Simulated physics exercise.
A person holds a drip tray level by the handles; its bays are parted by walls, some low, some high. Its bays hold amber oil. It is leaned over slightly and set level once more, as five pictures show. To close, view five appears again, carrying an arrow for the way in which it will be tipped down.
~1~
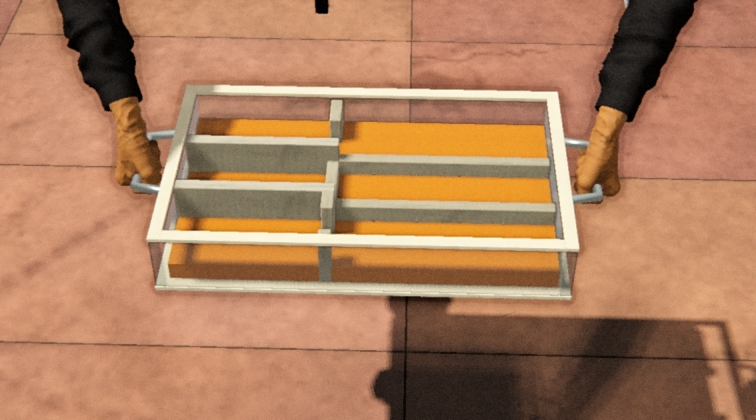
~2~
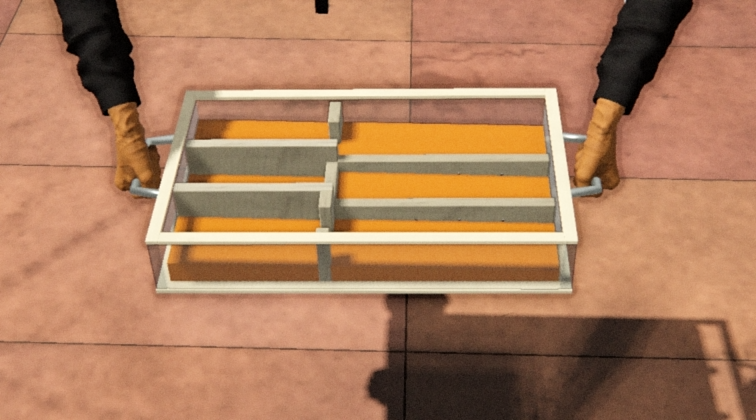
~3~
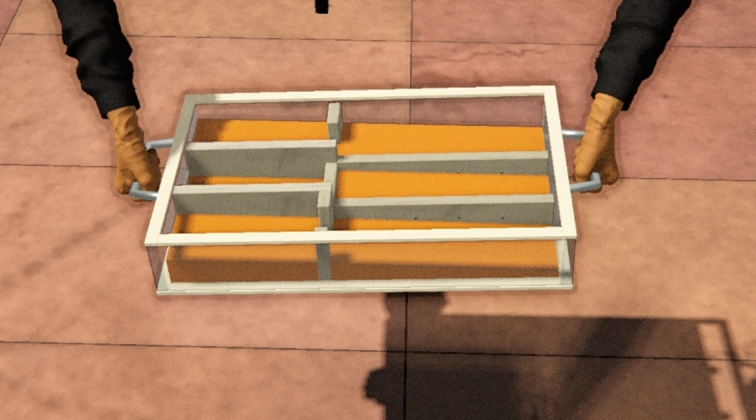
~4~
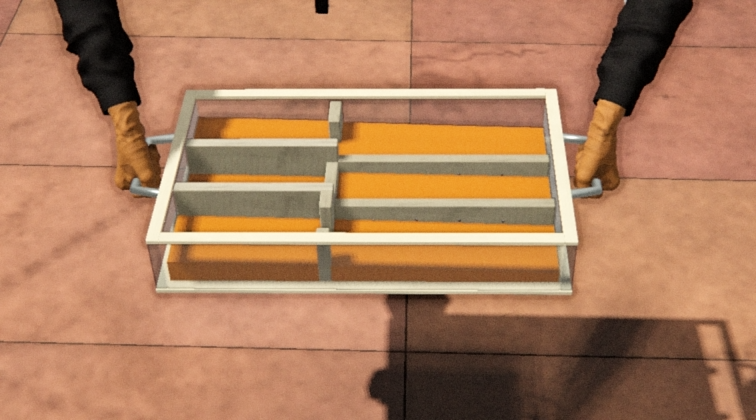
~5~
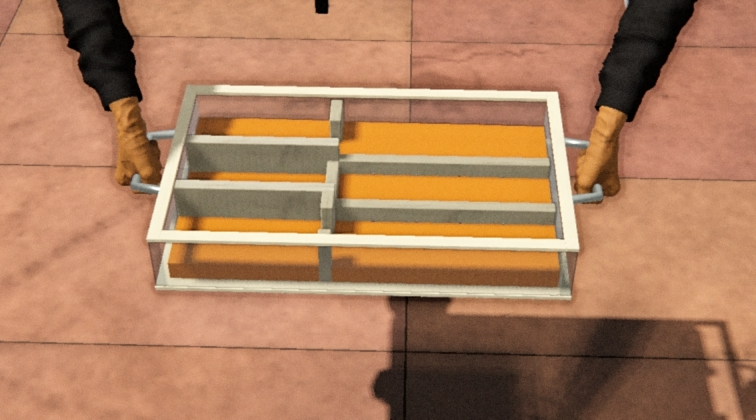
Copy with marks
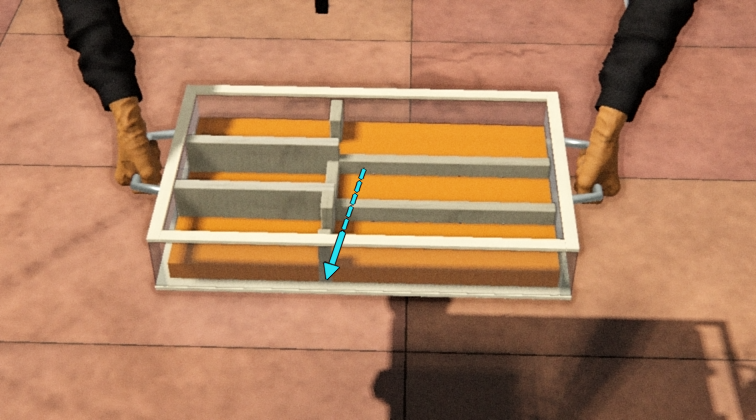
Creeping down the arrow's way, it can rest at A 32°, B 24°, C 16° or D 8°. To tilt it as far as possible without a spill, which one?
I would pick slope B.
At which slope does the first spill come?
Here it is slope A.
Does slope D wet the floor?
No, that is safe.
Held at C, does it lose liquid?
No, not at all.
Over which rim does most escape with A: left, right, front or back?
Over the front one.
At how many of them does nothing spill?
Three.
The tray is level; deepest in the back left bay, at (265, 141), shallowest in the centre left.
Tipped about 2° down to the back left; no wall is crossed.
Tipped about 4° down to the back left; no wall is crossed.
Tipped about 2° down to the back left; no wall is crossed.
The tray is level; deepest in the back left bay, at (265, 140), shallowest in the centre left.
The arrow ends at (328, 273).
With A, about 7 % goes over the rim.
With B, nothing spills; the front left bay holds the most.
With C, nothing spills; the back right bay holds the most.
With D, nothing spills; the back right bay holds the most.
